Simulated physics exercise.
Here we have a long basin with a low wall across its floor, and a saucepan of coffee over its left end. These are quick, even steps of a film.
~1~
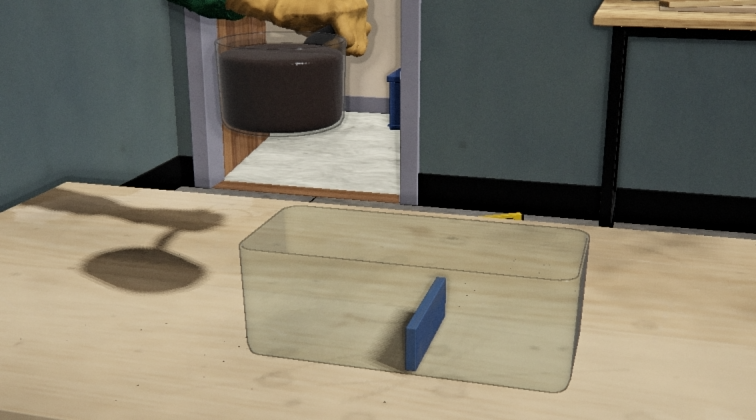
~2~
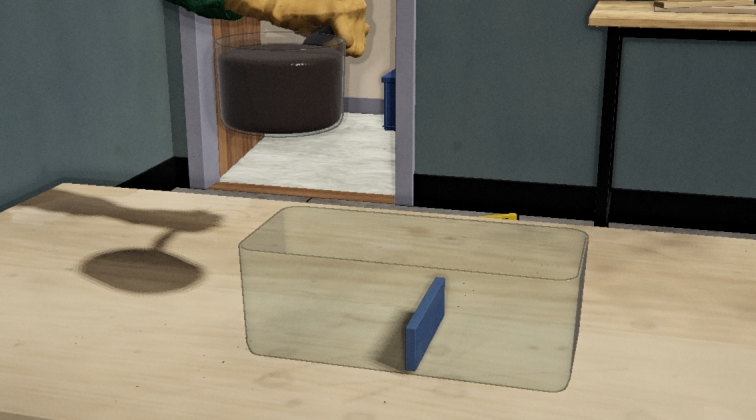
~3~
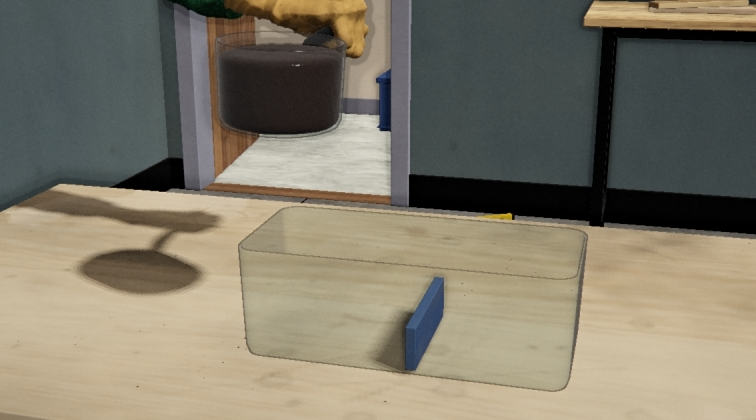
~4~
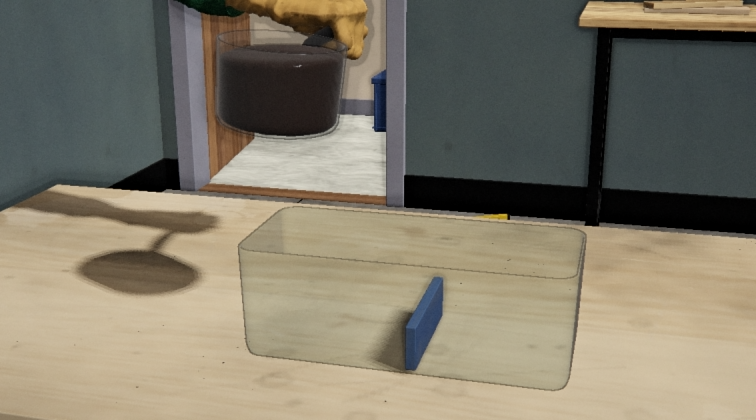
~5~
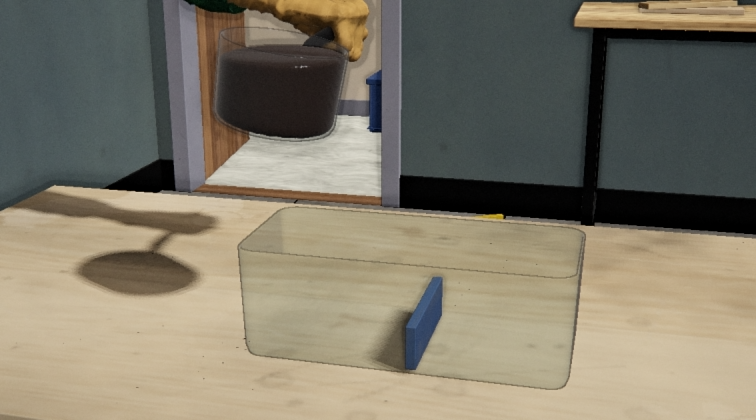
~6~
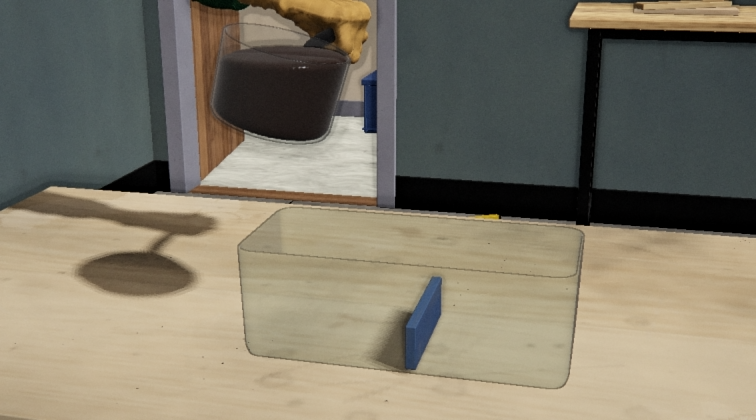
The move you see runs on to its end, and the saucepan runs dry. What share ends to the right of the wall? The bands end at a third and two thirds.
The share right of the wall is between a third and two thirds.
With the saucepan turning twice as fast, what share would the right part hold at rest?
Some 25 per cent.
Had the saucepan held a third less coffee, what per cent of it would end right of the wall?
About 15 per cent.
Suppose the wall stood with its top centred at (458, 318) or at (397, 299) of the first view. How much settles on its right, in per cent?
In turn 10 and 75 in a hundred.
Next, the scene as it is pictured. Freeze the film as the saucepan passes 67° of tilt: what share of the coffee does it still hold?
Roughly 65 in a hundred.
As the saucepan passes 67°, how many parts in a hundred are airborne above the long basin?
Close to 25 per cent.
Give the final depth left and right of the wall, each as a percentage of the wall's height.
The left part 40 per cent, the right part 40.
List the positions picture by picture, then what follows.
In the first picture, it leans 0°; its right rim is at (342, 44); the coffee meets the walls at (226, 50) and (342, 55); the long basin's rim runs from (263, 227) to (584, 257); the wall's top is at (427, 302).
In the second picture, it leans 1°; its right rim is at (341, 45); the coffee meets the walls at (226, 51) and (341, 56).
In the third picture, it leans 3°; its right rim is at (342, 48); the coffee meets the walls at (226, 51) and (342, 57).
In the fourth picture, it leans 6°; its right rim is at (343, 52); the coffee meets the walls at (226, 51) and (342, 58).
In the fifth picture, it leans 10°; its right rim is at (345, 57); the coffee meets the walls at (228, 52) and (344, 59).
In the sixth picture, it leans 15°; its right rim is at (347, 64); the coffee meets the walls at (227, 54) and (347, 61).
A moment on, the tilt is 67° and 63 per cent is still to pour, 6 is left of the wall and 4 right of it.
Next, the tilt is 95° and 17 per cent is still to pour, 26 is left of the wall and 42 right of it.
Then the tilt is 99° and 3 per cent is still to pour, 49 is left of the wall and 44 right of it.
Later the tilt is 99° and 0 per cent is still to pour, 54 is left of the wall and 44 right of it.
At rest 54 per cent lies left of the wall, 44 right of it and 1 outside.
